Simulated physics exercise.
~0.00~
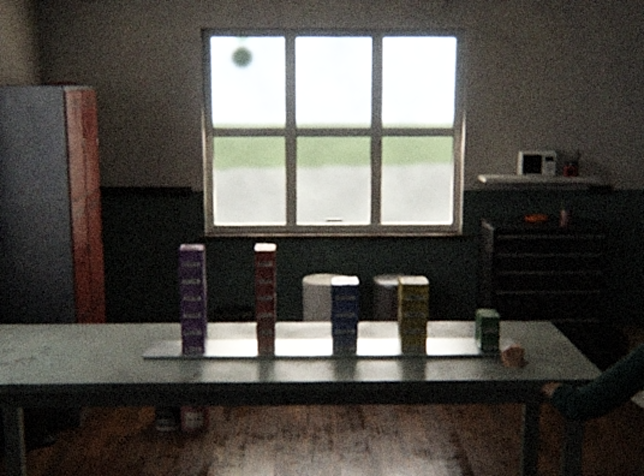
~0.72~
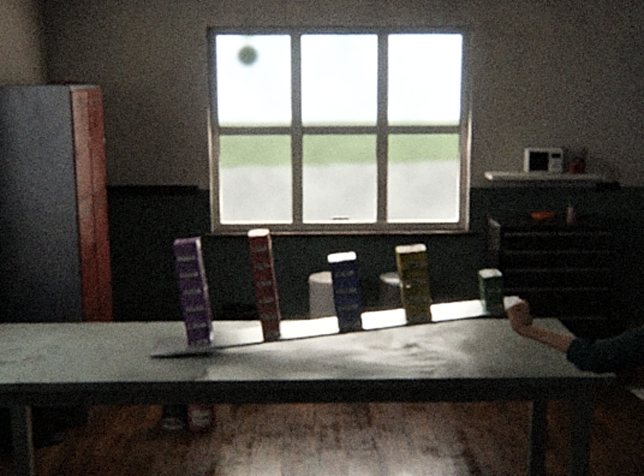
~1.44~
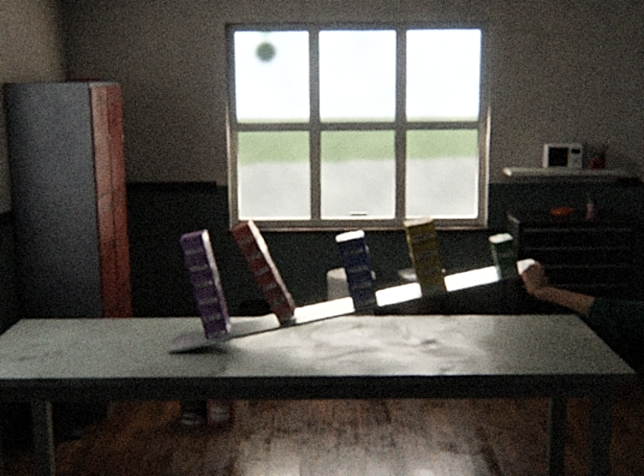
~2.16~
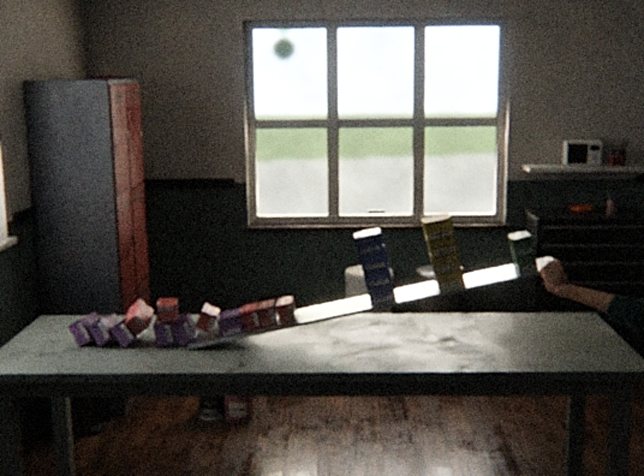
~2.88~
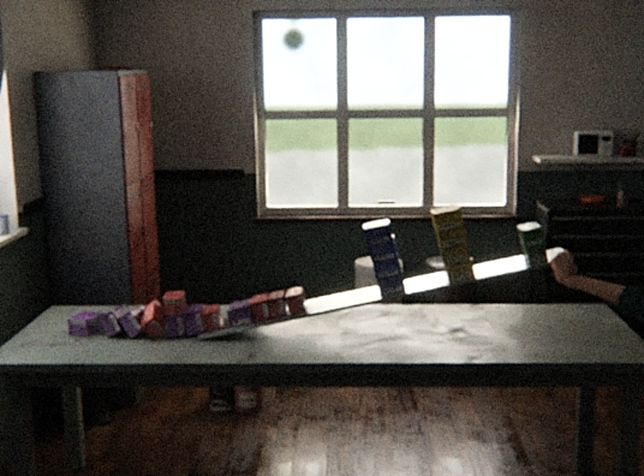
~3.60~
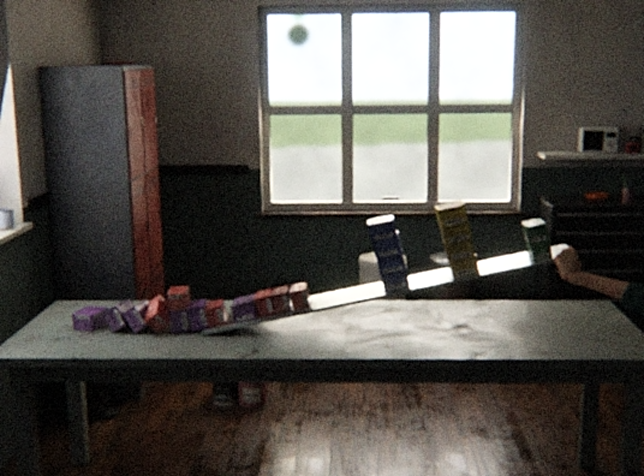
Hand raising the right end of a board on a table, purple and red stacks toppling left, three others left standing.
